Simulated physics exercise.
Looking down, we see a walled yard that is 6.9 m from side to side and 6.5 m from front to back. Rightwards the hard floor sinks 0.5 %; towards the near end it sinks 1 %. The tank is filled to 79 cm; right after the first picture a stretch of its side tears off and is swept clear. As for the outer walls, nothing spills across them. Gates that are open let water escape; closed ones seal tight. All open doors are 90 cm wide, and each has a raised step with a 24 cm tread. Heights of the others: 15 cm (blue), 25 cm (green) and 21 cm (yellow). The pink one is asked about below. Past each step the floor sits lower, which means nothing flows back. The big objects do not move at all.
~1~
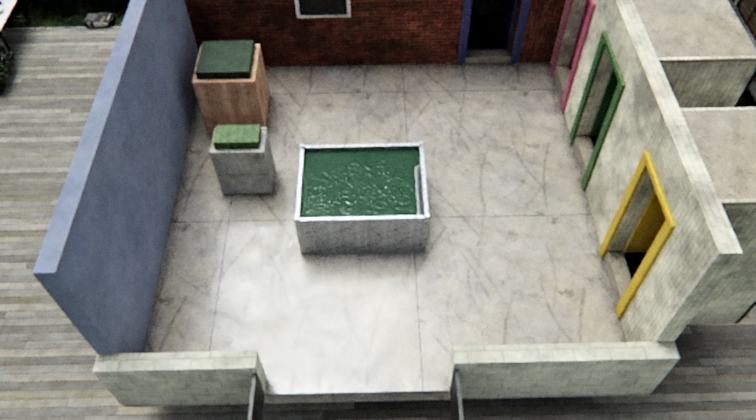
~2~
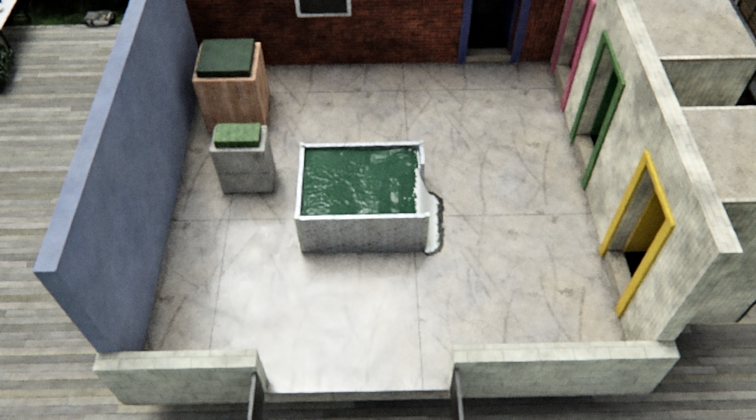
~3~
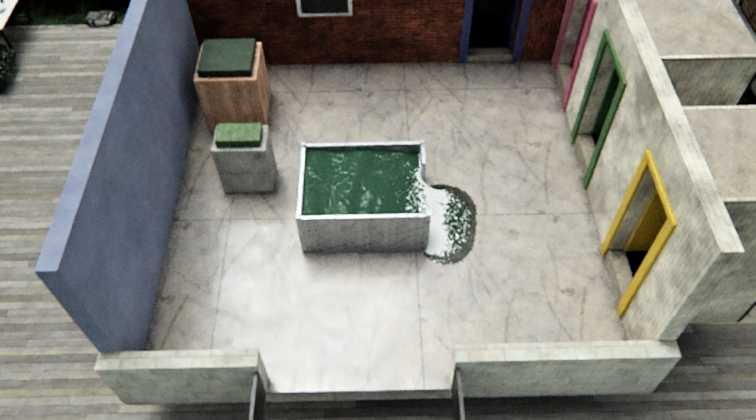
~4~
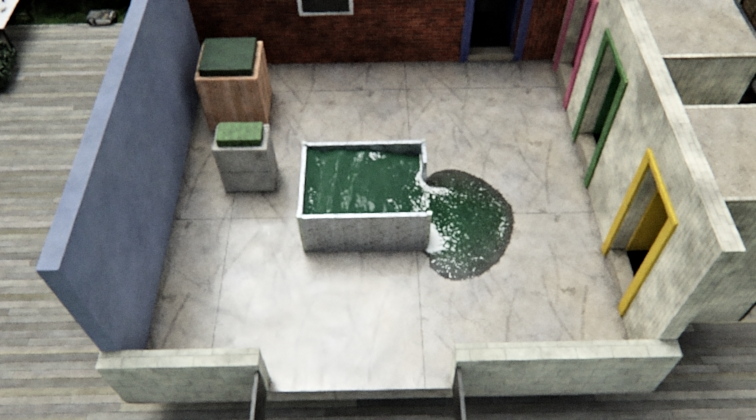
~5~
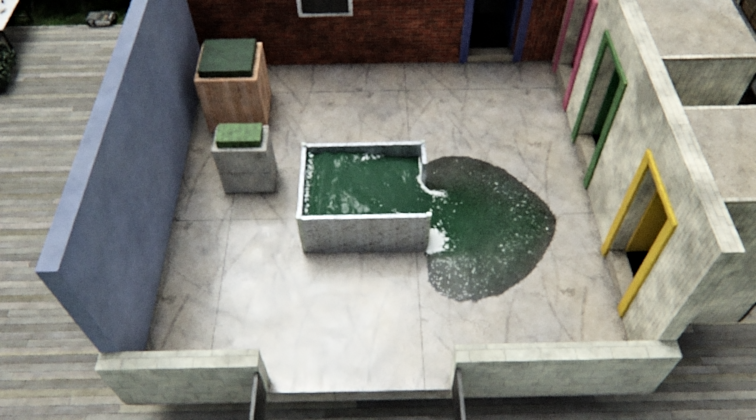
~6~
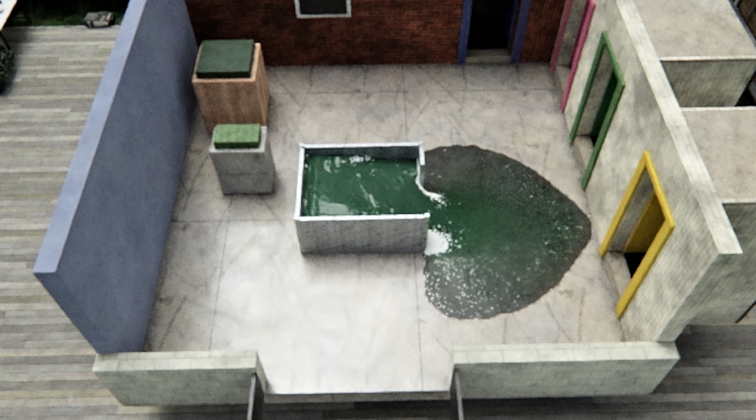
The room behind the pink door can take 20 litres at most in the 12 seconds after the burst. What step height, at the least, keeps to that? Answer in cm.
I would say about 7.5 cm.
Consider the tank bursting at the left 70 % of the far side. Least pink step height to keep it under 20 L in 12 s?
In that case about 15 cm.
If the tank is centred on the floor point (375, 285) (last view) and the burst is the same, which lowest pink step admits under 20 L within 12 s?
About 9.0 centimetres.
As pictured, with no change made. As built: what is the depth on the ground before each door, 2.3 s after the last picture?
In cm: Blue 13, pink 7, green 16, yellow 21.
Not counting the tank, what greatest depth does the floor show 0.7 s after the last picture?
It gets to close to 38 centimetres there.
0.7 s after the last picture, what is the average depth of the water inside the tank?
The mean depth is about 43 cm.
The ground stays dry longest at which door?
Final door: Blue.
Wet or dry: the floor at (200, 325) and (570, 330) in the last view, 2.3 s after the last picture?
First untouched, then soaked.
Then, 0.7 s after the last picture water covers 25 % of the floor, deepest (38 cm) near (426, 235); it has not reached the pink door.
Then, 2.3 s after the last picture water covers 35 % of the floor, deepest (30 cm) near (631, 369); 7 cm at the pink door, 0 litres in over its 24 cm step.
Then, 11.3 s after the last picture water covers 100 % of the floor, deepest (8 cm) near (605, 370); 4 cm at the pink door, 0 litres in over its 24 cm step.
At the pink door as built, the water peaked near 11 cm, 4.9 s after the last picture.
With a step of 6 cm, 33 litres would have come in within the 12 s; with 9.5 cm, 8 litres. So under 20 litres takes about 7.5 cm.
